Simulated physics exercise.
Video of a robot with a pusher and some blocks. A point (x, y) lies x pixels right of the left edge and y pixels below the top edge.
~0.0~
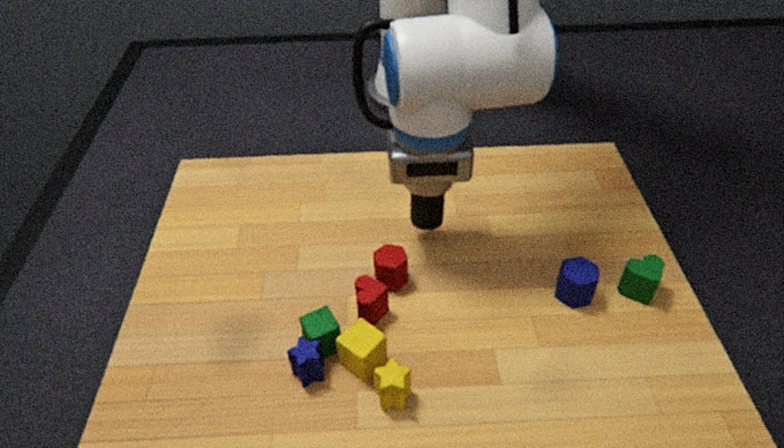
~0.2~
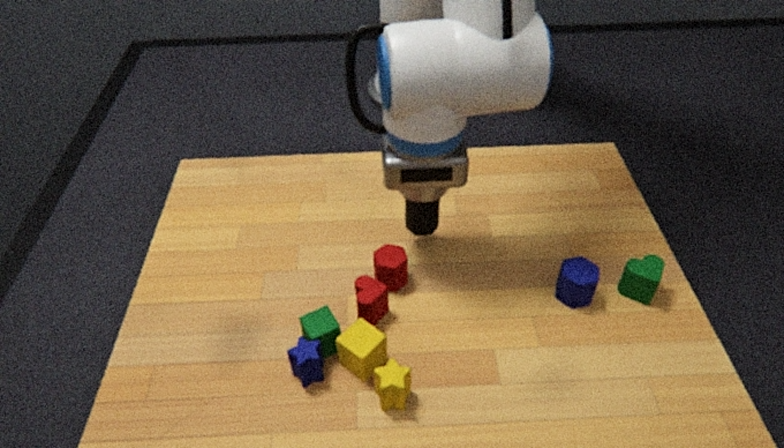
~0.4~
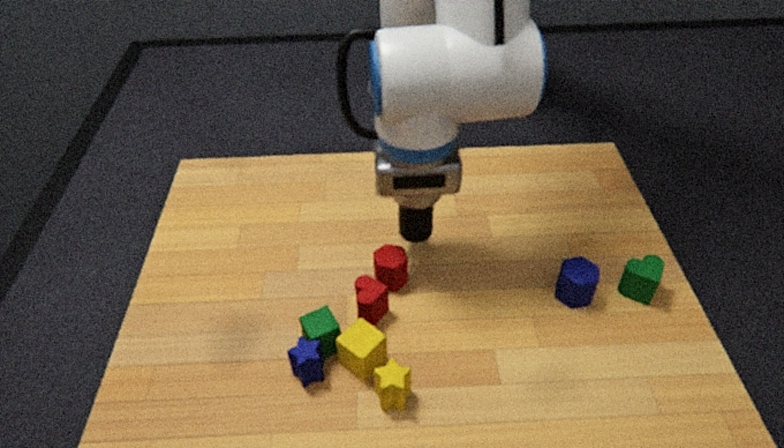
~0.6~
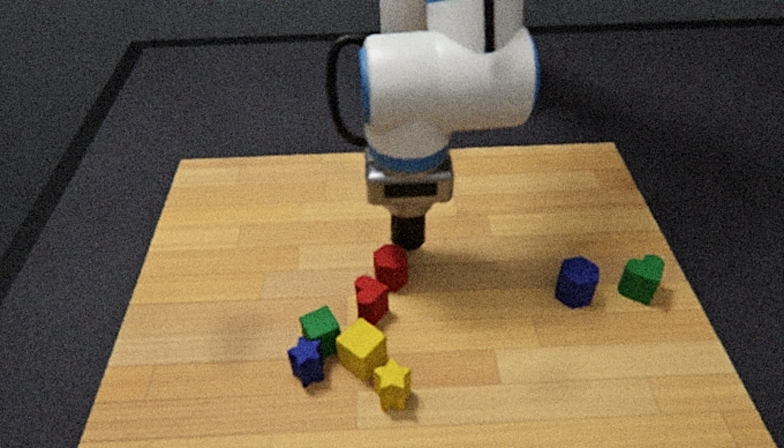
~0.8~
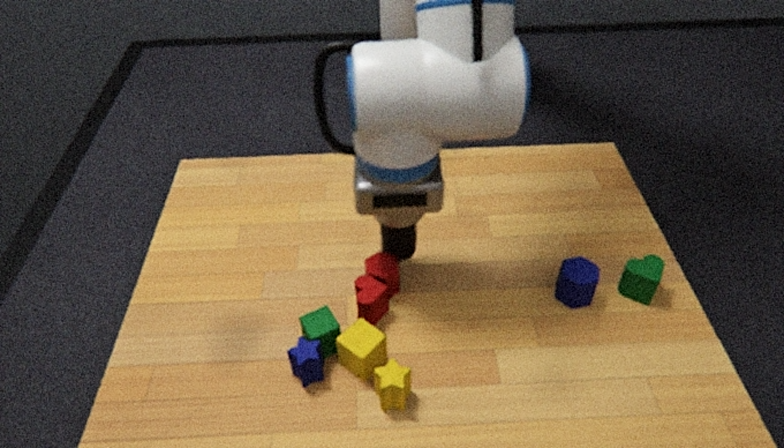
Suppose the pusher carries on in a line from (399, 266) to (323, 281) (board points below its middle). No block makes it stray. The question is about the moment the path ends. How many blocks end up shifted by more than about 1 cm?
I'd say two blocks get shifted by more than about 1 cm.
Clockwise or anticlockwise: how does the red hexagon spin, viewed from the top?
That block twists counter-clockwise.
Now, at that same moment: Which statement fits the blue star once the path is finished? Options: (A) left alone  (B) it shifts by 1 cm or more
A
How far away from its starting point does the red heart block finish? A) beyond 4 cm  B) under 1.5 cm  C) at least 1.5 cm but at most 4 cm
Correct choice: C.
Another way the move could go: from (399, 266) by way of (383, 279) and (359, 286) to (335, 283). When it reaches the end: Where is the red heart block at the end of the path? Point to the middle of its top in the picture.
Just about (341, 313).
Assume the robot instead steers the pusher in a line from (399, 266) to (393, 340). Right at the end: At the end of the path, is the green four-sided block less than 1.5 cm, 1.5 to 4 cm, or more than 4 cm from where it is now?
The answer here is from 1.5 to 4 cm.
The first path, step by step. Halfway along, pusher at (360, 256); red heart block at (358, 298), turned 45° anticlockwise; red hexagon at (350, 275), turned 30° anticlockwise.
At the end, pusher at (320, 264); blue star still; green four-sided block still; red heart block at (356, 300), turned 60° anticlockwise; red hexagon at (330, 282), turned 85° anticlockwise.
